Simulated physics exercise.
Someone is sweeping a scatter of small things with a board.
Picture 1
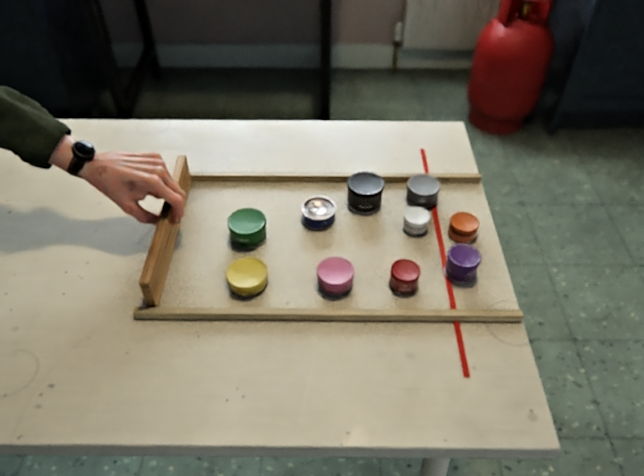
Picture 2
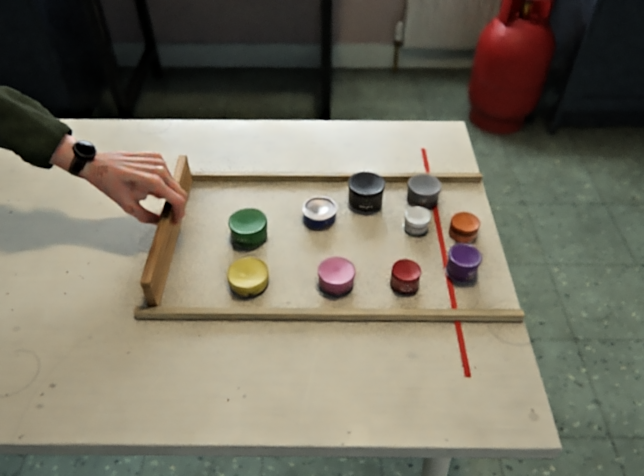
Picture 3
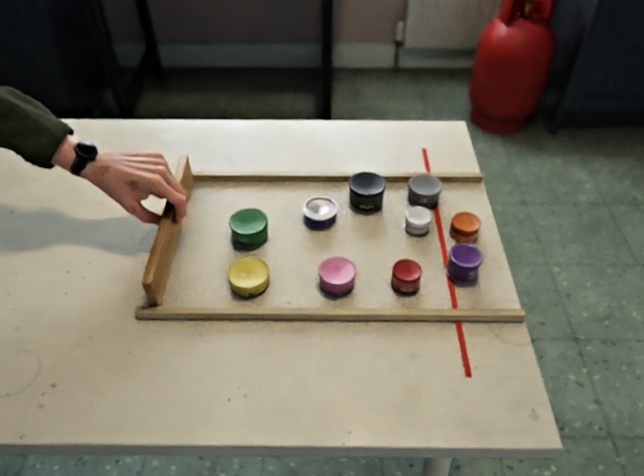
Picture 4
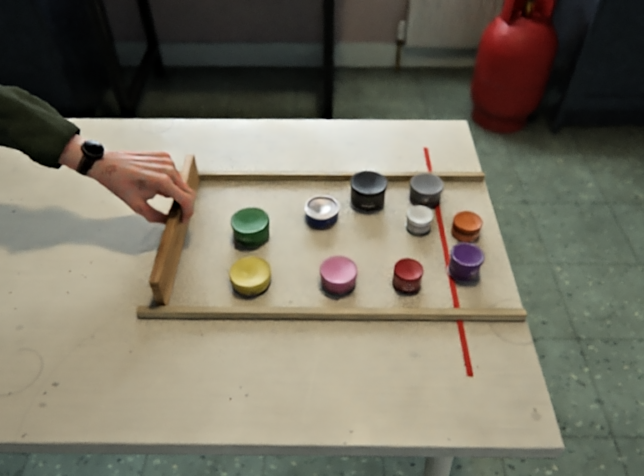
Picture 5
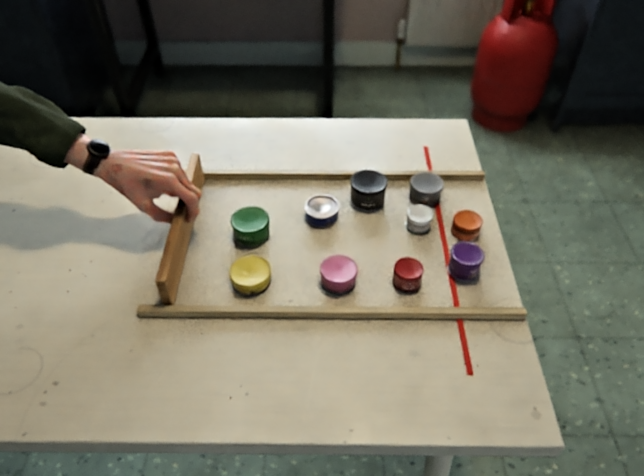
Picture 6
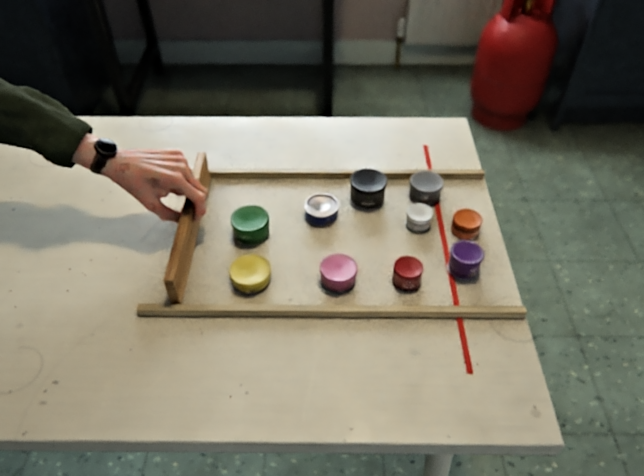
A hand in a dark sleeve and black watch holds an upright wooden board on a pale tabletop, seen from above at an angle. Between two wooden strips sit small tubs, green and yellow nearest the board, with pink, red, black and others rightward, and orange and purple beyond a red line. The board slides slightly right, touching none, while the view barely shifts.
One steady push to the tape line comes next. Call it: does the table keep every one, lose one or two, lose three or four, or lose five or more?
It loses one or two.
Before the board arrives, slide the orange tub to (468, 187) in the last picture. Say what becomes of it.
Then it falls.
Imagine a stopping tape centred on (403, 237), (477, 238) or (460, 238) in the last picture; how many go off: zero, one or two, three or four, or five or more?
Lab note - count at each of the three spots: Not one; five or over; three to four.
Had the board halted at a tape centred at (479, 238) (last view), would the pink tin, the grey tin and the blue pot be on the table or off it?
In short: Pink tin gone, grey tin gone, blue pot safe.
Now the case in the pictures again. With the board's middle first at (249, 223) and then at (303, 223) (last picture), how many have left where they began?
At the first spot the count is 2, and at the second it is 4.
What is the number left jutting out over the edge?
The number overhanging is 2.
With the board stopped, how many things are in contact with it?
It adds up to 4.
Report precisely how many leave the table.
It comes to 2.
A little later, none off yet; orange tub at rest near (466, 224); purple tin at rest near (465, 260); grey tin at rest near (425, 188).
Next, none off yet; orange tub at rest near (467, 224); purple tin shifted a little near (479, 255); grey tin shifted a little near (445, 190).
When it is over, the number that fall off is one or two; down, red tub and orange tub.
